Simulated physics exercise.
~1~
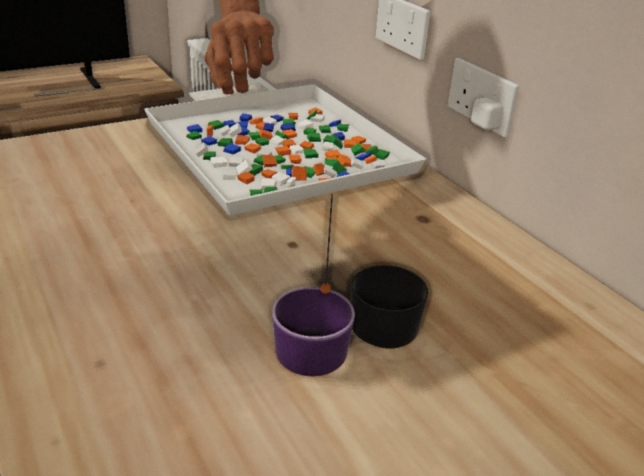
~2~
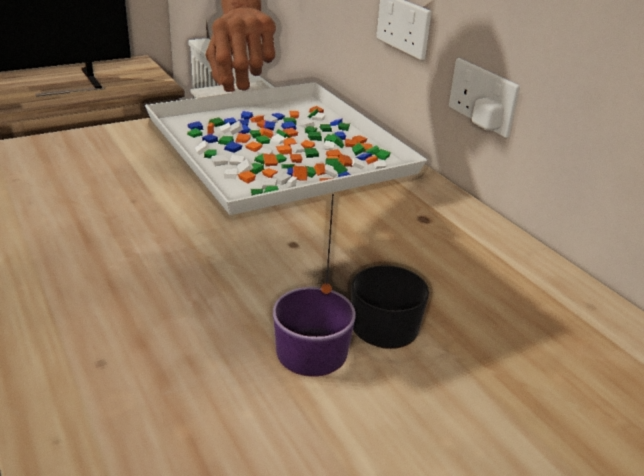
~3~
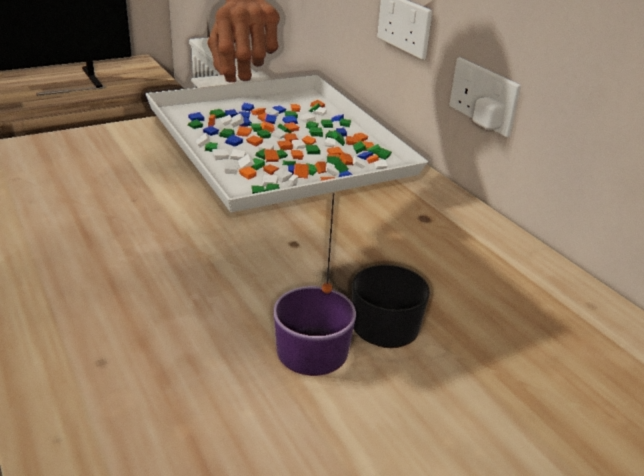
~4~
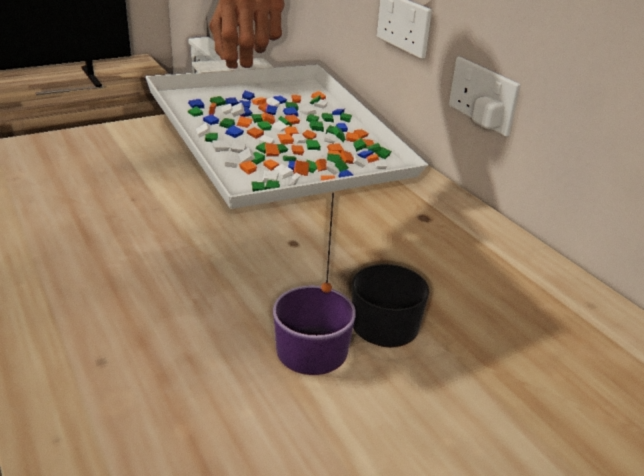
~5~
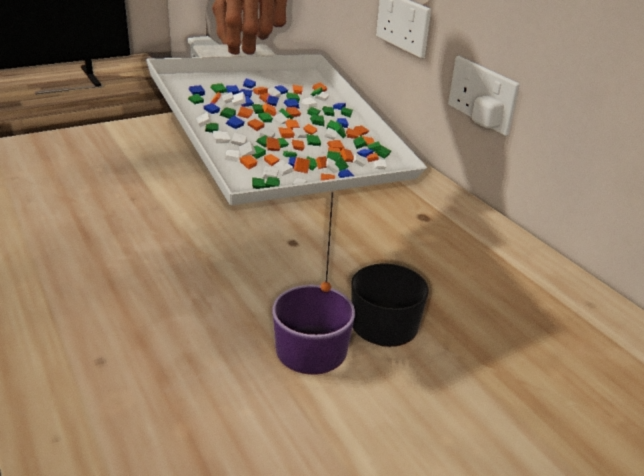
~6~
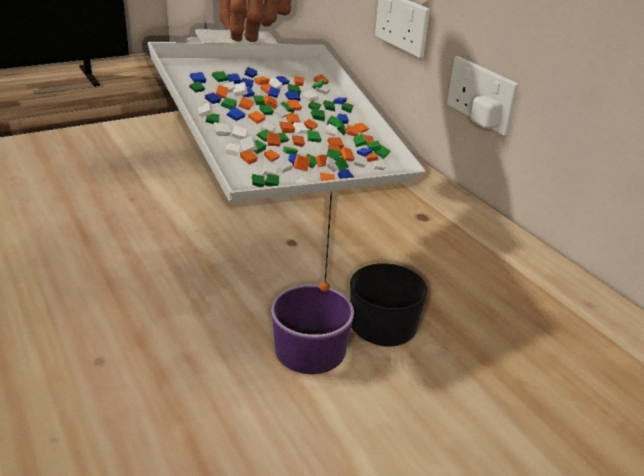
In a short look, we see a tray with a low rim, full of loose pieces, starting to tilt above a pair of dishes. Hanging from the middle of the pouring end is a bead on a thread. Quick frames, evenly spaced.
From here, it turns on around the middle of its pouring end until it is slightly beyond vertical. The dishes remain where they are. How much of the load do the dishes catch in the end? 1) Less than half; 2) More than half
More than half.
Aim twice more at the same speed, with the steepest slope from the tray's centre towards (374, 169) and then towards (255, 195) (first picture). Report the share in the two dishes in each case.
Shares, approx.: 70 %, then 10 %.
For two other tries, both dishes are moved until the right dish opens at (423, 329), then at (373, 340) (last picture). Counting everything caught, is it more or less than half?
Try 1: A minority of it. Try 2: A minority of it.
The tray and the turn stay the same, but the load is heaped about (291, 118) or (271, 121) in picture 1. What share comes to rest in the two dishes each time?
First about 60, then 60 per cent.
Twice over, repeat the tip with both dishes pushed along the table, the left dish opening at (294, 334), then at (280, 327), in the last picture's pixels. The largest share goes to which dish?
The first time it's the right member, the second time the right member.
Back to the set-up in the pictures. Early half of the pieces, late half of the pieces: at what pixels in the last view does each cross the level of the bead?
Near (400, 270) to start, and near (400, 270) afterwards.
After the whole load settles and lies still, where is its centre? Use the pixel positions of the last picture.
About pixel (392, 319).
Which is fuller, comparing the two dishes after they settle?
I'd say more ends in the right-side one.
Soon after the last picture, tray tipped steeply; all on the tray.
A little later, tray tipped right over; about a third on the tray; a stray few in the left dish; about a third in the right dish; a small part outside both; about a quarter in the air.
Later still, tray tipped past a quarter turn; a stray few in the left dish; most in the right dish; about a quarter outside both.
At rest, tray tipped past a quarter turn; a stray few in the left dish; most in the right dish; about a quarter outside both.
